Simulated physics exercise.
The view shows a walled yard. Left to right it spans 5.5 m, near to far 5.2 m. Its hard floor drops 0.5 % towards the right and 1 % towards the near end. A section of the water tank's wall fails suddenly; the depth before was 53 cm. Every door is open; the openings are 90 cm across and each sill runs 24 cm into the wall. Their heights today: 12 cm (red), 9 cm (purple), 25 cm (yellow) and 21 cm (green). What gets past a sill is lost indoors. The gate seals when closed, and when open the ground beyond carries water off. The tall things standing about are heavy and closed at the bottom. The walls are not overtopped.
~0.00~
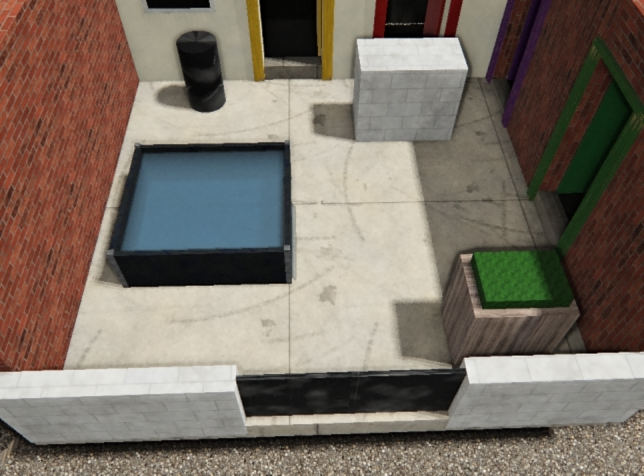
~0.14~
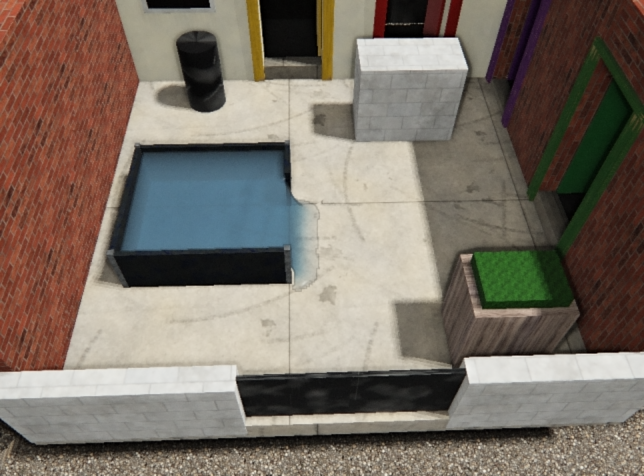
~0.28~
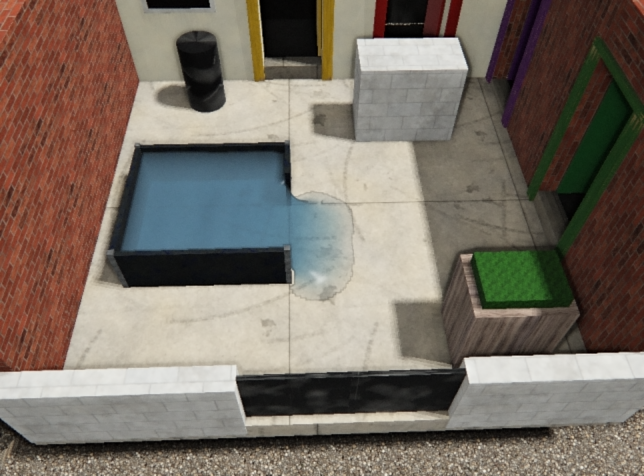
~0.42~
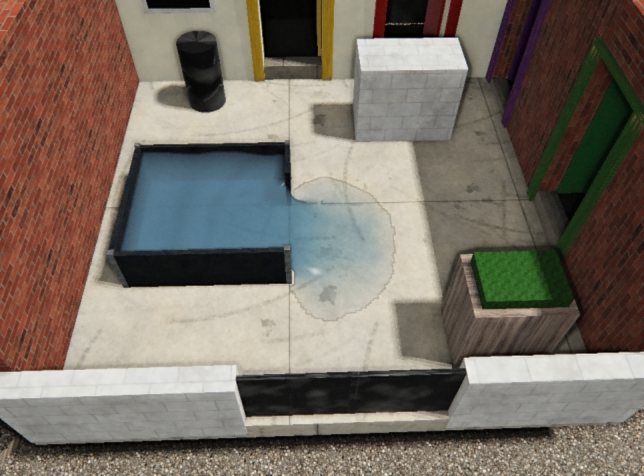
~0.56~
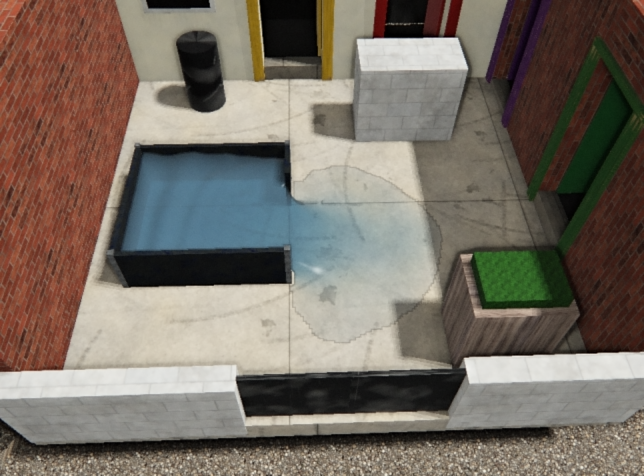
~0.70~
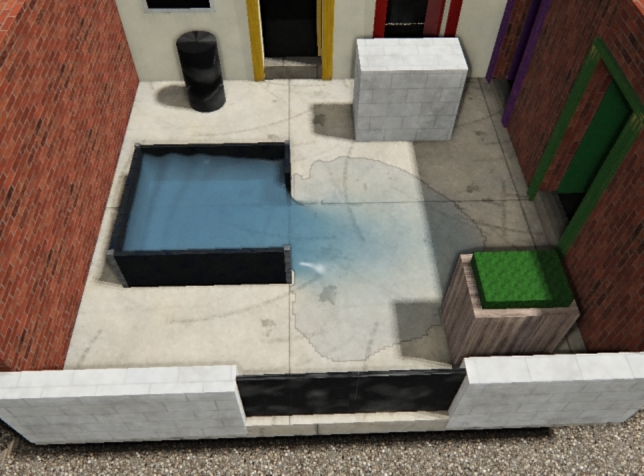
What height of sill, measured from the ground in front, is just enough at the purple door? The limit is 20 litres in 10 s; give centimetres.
At least 9.5 cm or so.
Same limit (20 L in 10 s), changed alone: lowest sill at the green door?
About 18 cm at green.
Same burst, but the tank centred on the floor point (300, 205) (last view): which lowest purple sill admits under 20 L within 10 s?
Some 10.0 cm.
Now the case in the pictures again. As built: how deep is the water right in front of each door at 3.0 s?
Depths in cm: Red 1, purple 7, yellow 0, green 19.
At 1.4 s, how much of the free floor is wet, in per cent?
Some 35 per cent of it.
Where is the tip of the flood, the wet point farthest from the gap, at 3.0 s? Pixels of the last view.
Near (485, 83).
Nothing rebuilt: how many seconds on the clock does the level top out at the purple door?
Near 5.0 s.
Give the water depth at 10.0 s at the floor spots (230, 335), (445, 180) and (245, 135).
In that order: 7, 6 and 5 cm.
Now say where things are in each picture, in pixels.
In the first frame, still water, 53 cm deep, in the water tank at (208, 198); the purple door at (516, 43) is dry.
In the second frame, the front is at (311, 226), 0.3 m from the gap at (286, 230); 0.2 m2 of floor is wet, 53 cm left at the back.
In the third frame, the gap is at (286, 232), the front 0.7 m out at (345, 241); the back of the water tank holds 53 cm.
In the fourth frame, the front is at (387, 256), 1.2 m from the gap at (286, 233); 1.8 m2 of floor is wet, 53 cm left at the back.
In the fifth frame, water pours out at (286, 233) and has run 1.8 m, to (434, 243); about 5 cm deep outside, 48 cm at the back.
In the sixth frame, the front is at a hidden place, 2.3 m from the gap at (286, 233); 4.2 m2 of floor is wet, 44 cm left at the back; 2.3 m in a straight line remain to the purple door at (516, 43).
After 1.4 s water covers 35 % of the floor, deepest (26 cm) near (561, 299); it has not reached the purple door.
After 3.0 s water covers 45 % of the floor, deepest (28 cm) near (587, 374); 7 cm at the purple door, 0 litres in over its 9 cm sill.
After 10.0 s water covers 95 % of the floor, deepest (10 cm) near (498, 301); 6 cm at the purple door, 24 litres in over its 9 cm sill.
At the purple door as built, the water arrived by 2.2 s and peaked near 14 cm at 5.2 s.
With a sill of 8.5 cm, 29 litres would have come in within the 10 s; with 12 cm, 6 litres. So under 20 litres takes about 9.5 cm.
